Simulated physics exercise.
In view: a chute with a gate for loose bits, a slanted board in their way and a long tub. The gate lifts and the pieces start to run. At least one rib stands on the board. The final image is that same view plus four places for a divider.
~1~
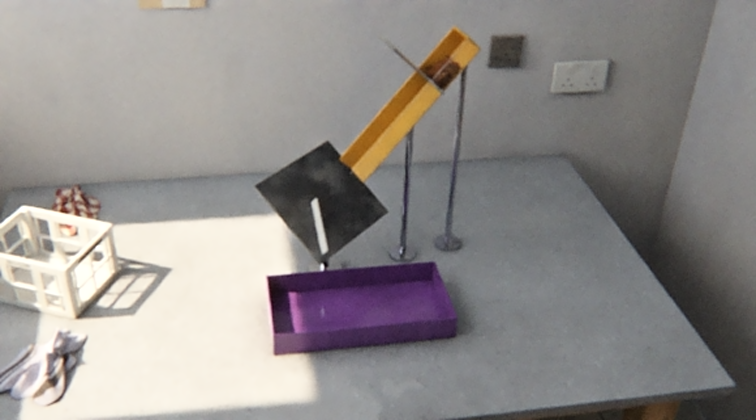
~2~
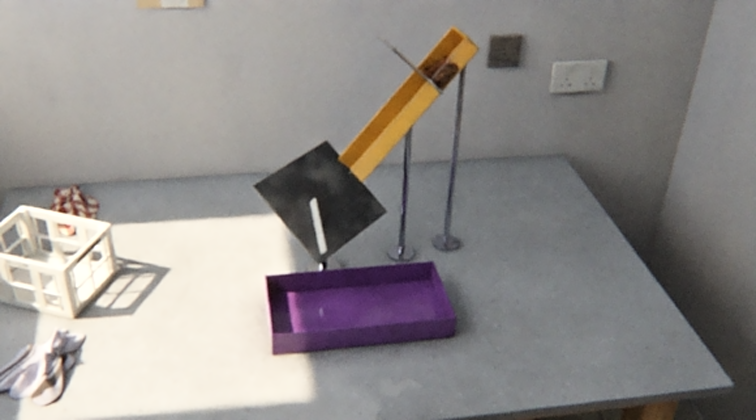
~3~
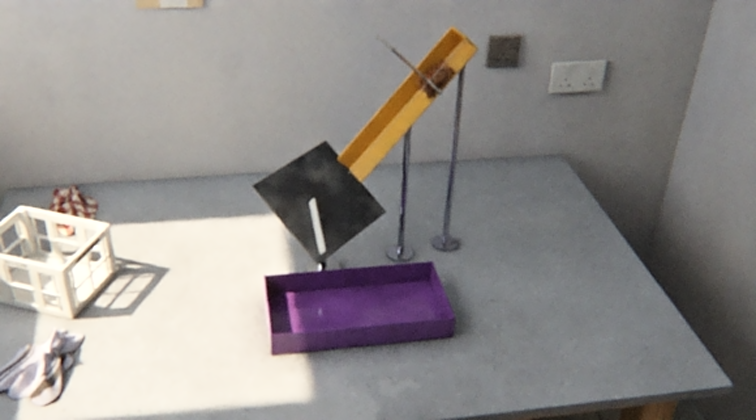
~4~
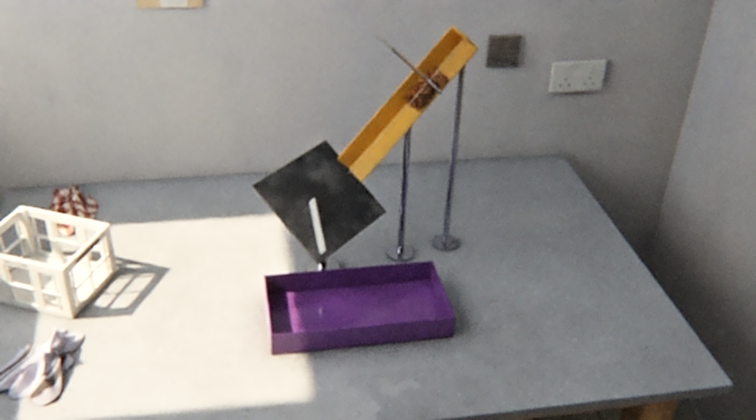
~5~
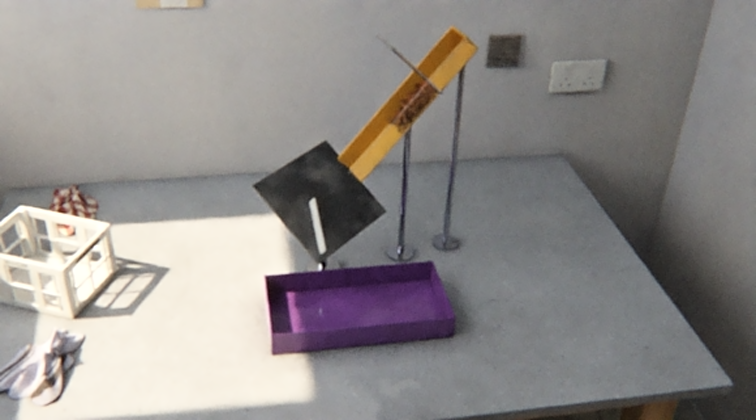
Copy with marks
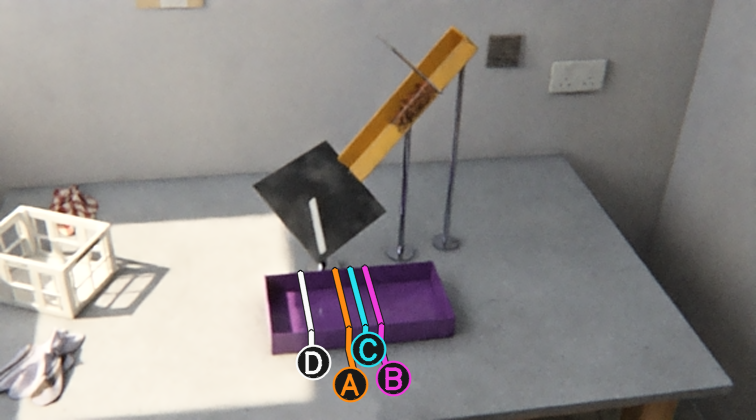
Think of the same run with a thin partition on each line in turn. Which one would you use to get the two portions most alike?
Best: C.
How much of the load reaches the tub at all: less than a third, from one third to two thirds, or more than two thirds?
About that: More than two thirds.
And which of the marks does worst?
The answer is D.
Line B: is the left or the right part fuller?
Left.
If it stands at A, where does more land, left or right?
More lands on the right.
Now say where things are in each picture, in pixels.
Load behind the gate at (441, 74), cereal balls; lip of the chute at (358, 176), sloping fairly steeply, in the first picture.
Middle of the board at (324, 199), tilted fairly steeply; middle of its low edge at (356, 237); of its high edge at (292, 161), in the second picture.
Front corners of the tub at (271, 335) and (455, 318), empty; front of the load at (428, 97), in the third picture.
Middle of the load at (424, 90); its front at (412, 105), about a quarter of the way to the lip; rib from (314, 198) to (325, 250), in the fourth picture.
Middle of the load at (414, 101); its front at (391, 122), about half of the way to the lip, in the fifth picture.
On the marked copy, line A crosses the front rim at (348, 327); line B crosses the front rim at (381, 324); line C crosses the front rim at (365, 326); line D crosses the front rim at (311, 331).
With A, of what is caught, about a quarter on the left of the divider, most on the right.
With B, of what is caught, most on the left of the divider, about a quarter on the right.
With C, of what is caught, about half on the left of the divider, about half on the right.
With D, of what is caught, a stray few on the left of the divider, nearly all on the right.
